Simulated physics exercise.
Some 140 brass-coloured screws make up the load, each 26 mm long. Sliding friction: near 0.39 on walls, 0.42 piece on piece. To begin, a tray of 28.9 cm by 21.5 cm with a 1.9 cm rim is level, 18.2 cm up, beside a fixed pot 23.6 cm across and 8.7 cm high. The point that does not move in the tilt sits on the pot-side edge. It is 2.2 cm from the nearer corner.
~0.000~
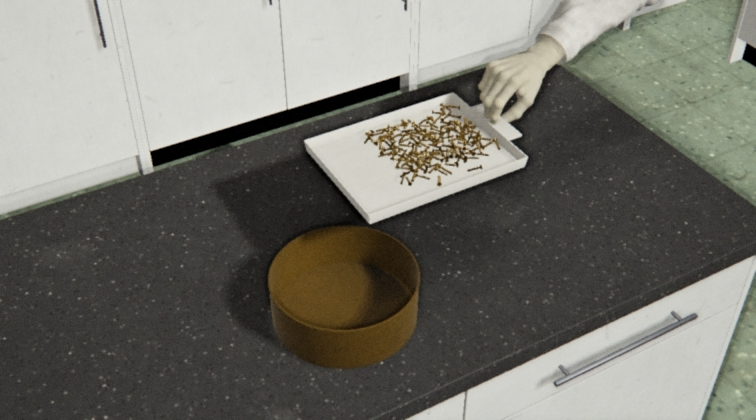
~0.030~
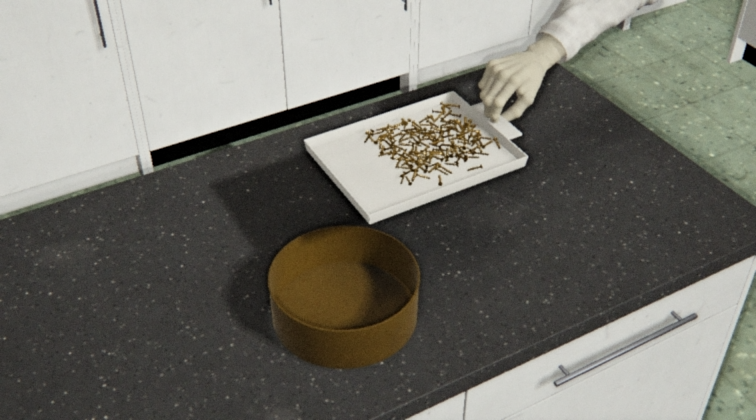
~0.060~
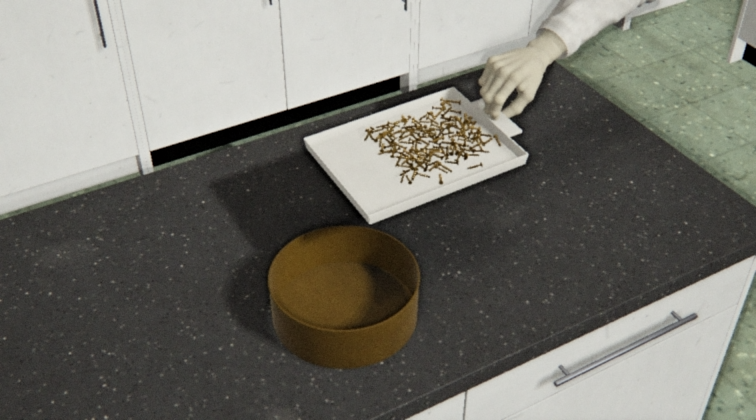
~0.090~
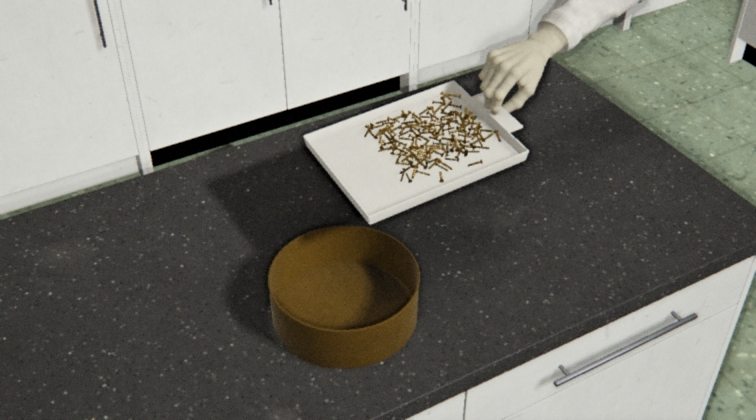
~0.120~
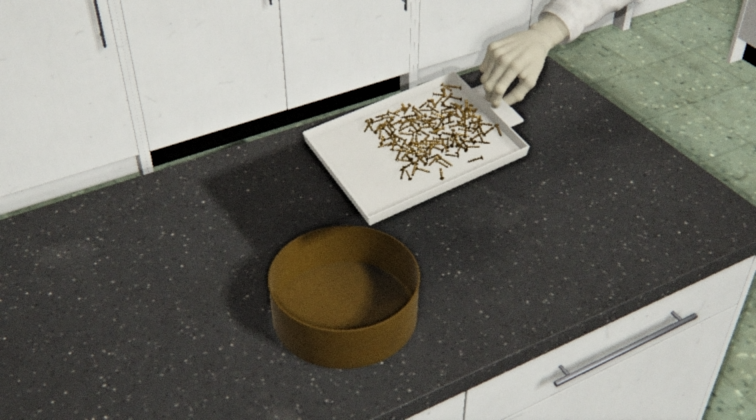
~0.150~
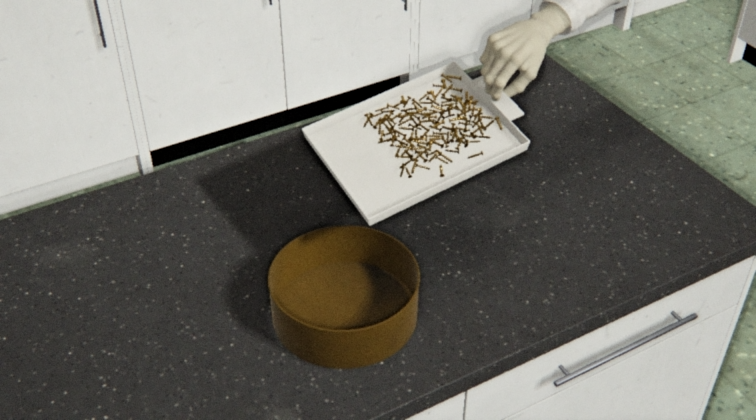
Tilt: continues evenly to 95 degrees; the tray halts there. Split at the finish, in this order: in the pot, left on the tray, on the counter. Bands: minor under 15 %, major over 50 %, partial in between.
In order: Pot: There'll be over half the quantity; tray: There'll be not much; counter: There'll be not much.
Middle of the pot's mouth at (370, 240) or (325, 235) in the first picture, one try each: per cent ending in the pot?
About 25 and 5 per cent.
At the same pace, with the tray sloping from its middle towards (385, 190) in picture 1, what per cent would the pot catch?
About 100 per cent.
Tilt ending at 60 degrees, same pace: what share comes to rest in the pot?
Result: Close to 65 %.
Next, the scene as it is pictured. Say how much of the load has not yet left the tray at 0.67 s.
Some 75 per cent of the load.
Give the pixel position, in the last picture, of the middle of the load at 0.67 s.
Approximately (381, 225) in the last view.
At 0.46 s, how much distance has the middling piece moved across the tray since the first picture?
It has moved some 5 cm from its start.
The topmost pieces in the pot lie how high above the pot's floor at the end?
It gets to about 2.5 cm.
After 0.46 s, tilt 53 degrees; the tray holds 100 %, the pot 0 %.
After 0.67 s, tilt 80 degrees; the tray holds 75 %, the pot 0 %.
After 0.99 s, tilt 95 degrees; the tray holds 0 %, the pot 95 %.
In the end, at 1.9 s, pot 95 %, tray 0 %, counter 5 %.
